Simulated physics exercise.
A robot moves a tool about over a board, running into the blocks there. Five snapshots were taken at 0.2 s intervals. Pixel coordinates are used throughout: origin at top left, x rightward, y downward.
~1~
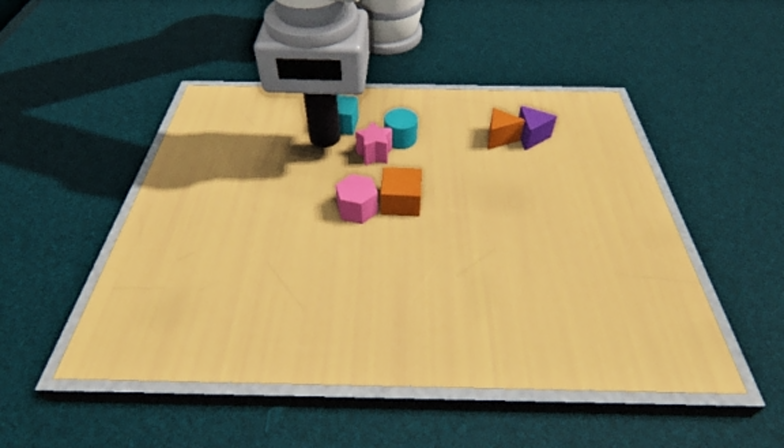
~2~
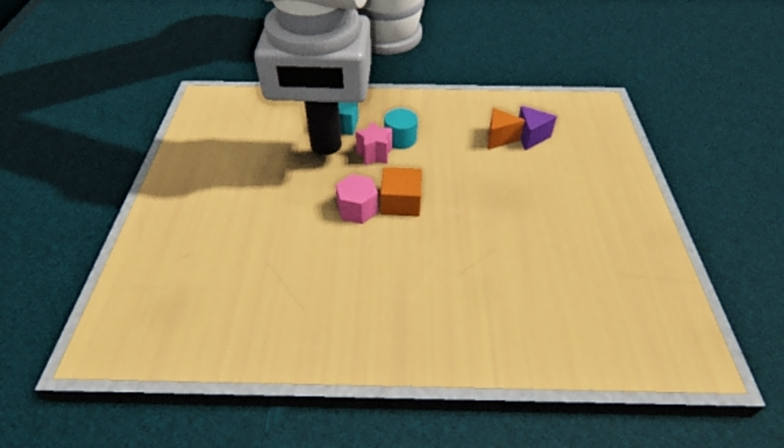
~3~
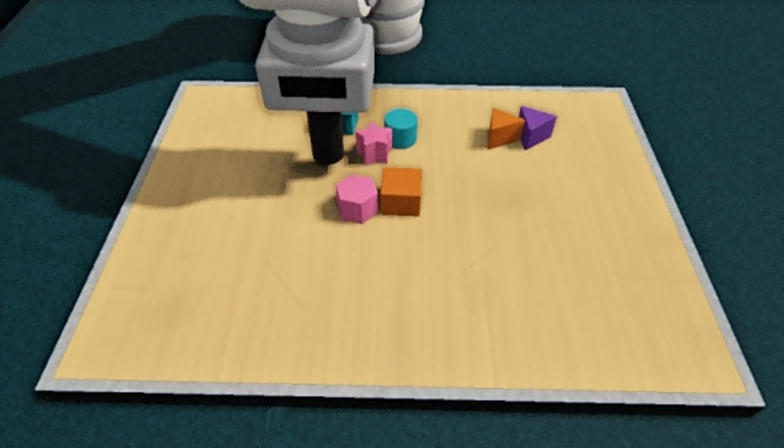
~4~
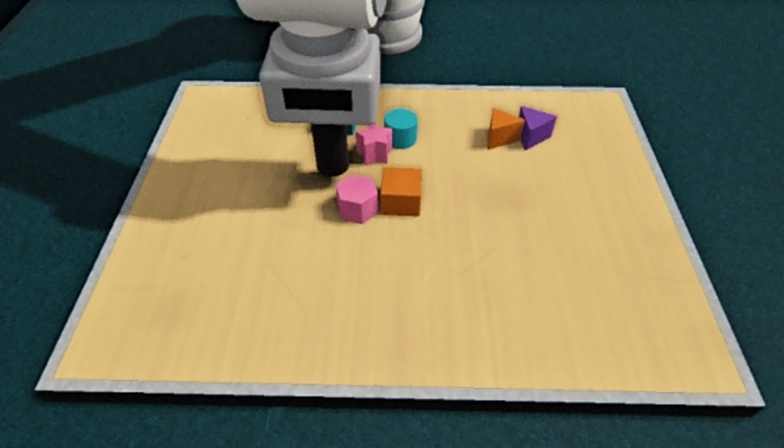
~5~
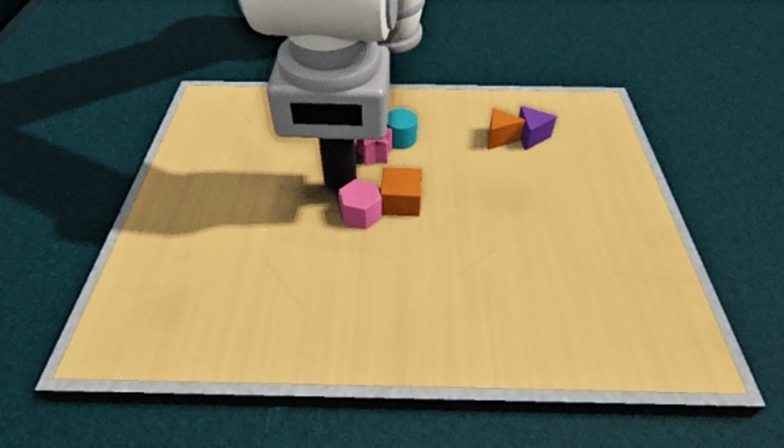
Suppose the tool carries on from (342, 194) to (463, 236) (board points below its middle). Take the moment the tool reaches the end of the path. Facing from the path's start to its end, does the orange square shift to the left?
Yes, I think so.
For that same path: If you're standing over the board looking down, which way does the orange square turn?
Anticlockwise, looking down.
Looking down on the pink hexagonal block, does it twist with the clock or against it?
From above, it looks like the pink hexagonal block goes clockwise.
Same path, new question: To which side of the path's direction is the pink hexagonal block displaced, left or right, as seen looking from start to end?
The pink hexagonal block is shifted sideways to the right, facing along the path from start to end.
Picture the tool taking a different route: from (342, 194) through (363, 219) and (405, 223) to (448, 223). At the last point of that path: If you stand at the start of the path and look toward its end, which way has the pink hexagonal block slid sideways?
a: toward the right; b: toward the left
That would be a.
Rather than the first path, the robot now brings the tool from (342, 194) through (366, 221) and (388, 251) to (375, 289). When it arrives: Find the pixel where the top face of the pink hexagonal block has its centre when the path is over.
Its top face will be centred at roughly (414, 281).
On the path given first. One third of the way, tool (380, 193); pink hexagonal block (381, 214), turned 55° clockwise; orange square (418, 183), turned 20° anticlockwise.
Two thirds of the way, tool (422, 208); pink hexagonal block (384, 218), turned 70° clockwise; orange square (452, 185), turned 45° anticlockwise.
At the end, tool (465, 222); pink hexagonal block (384, 218), turned 70° clockwise; pink star not moved; orange square (461, 184), turned 65° anticlockwise.
